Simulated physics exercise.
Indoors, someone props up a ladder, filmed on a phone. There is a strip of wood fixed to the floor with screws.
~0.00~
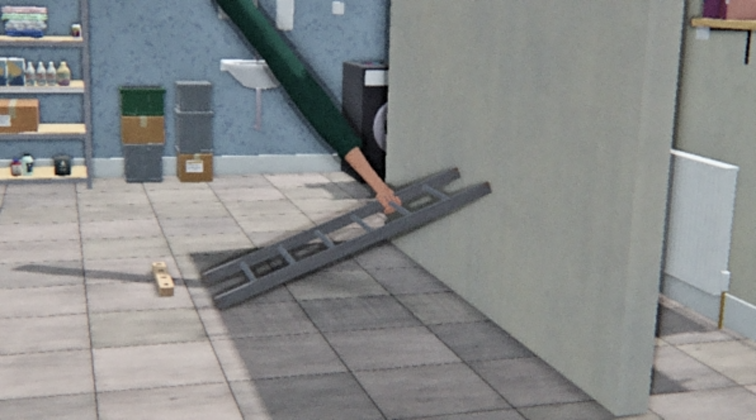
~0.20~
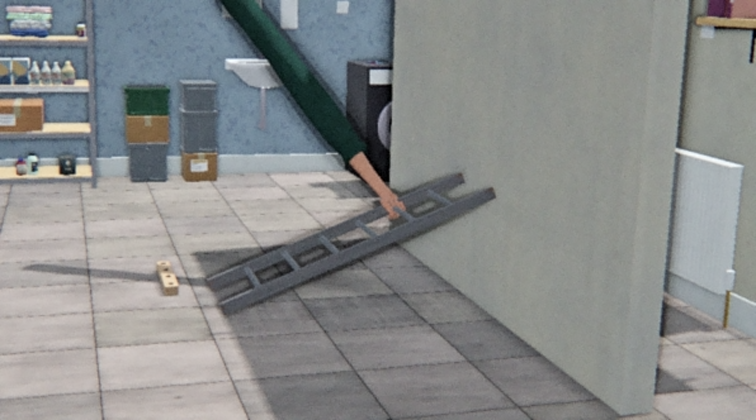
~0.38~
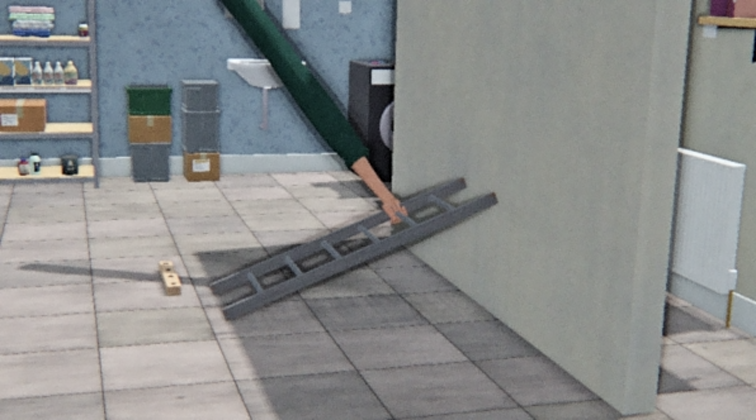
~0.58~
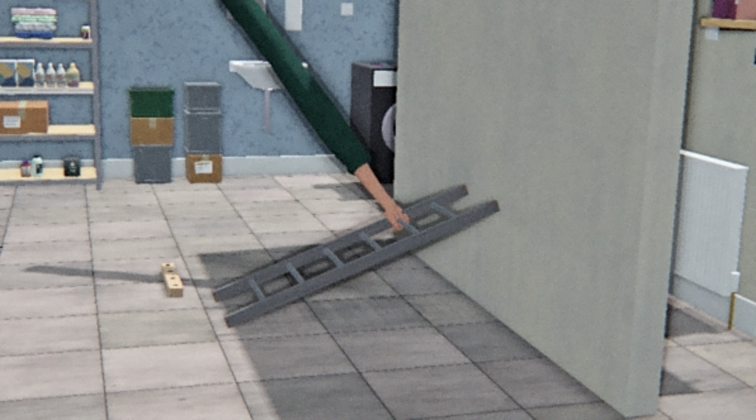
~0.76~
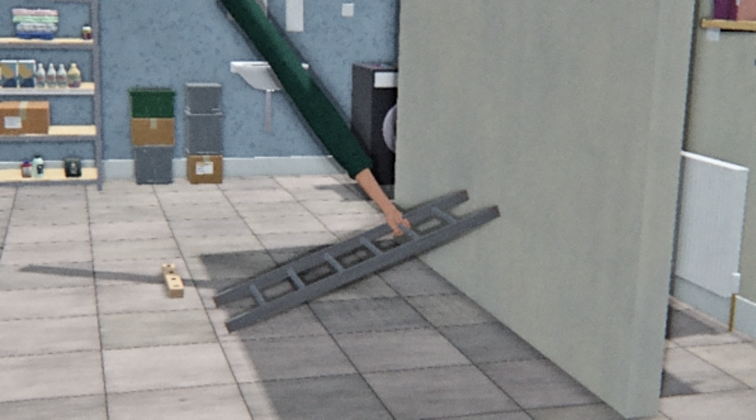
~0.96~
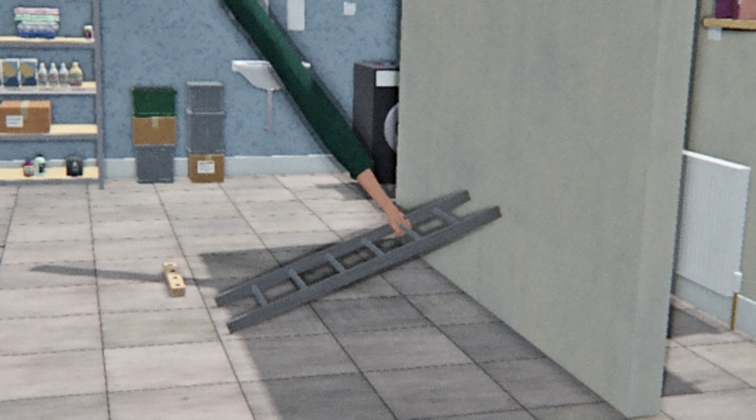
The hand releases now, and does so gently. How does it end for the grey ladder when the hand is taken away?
The grey ladder ends up slipping down.
After 1.16 s, grey ladder turned 7° from its first pose near (351, 273).
After 1.24 s, grey ladder turned 16° from its first pose near (348, 294).
In the end (2.2 s), the grey ladder gives way at the feet, near (347, 307).
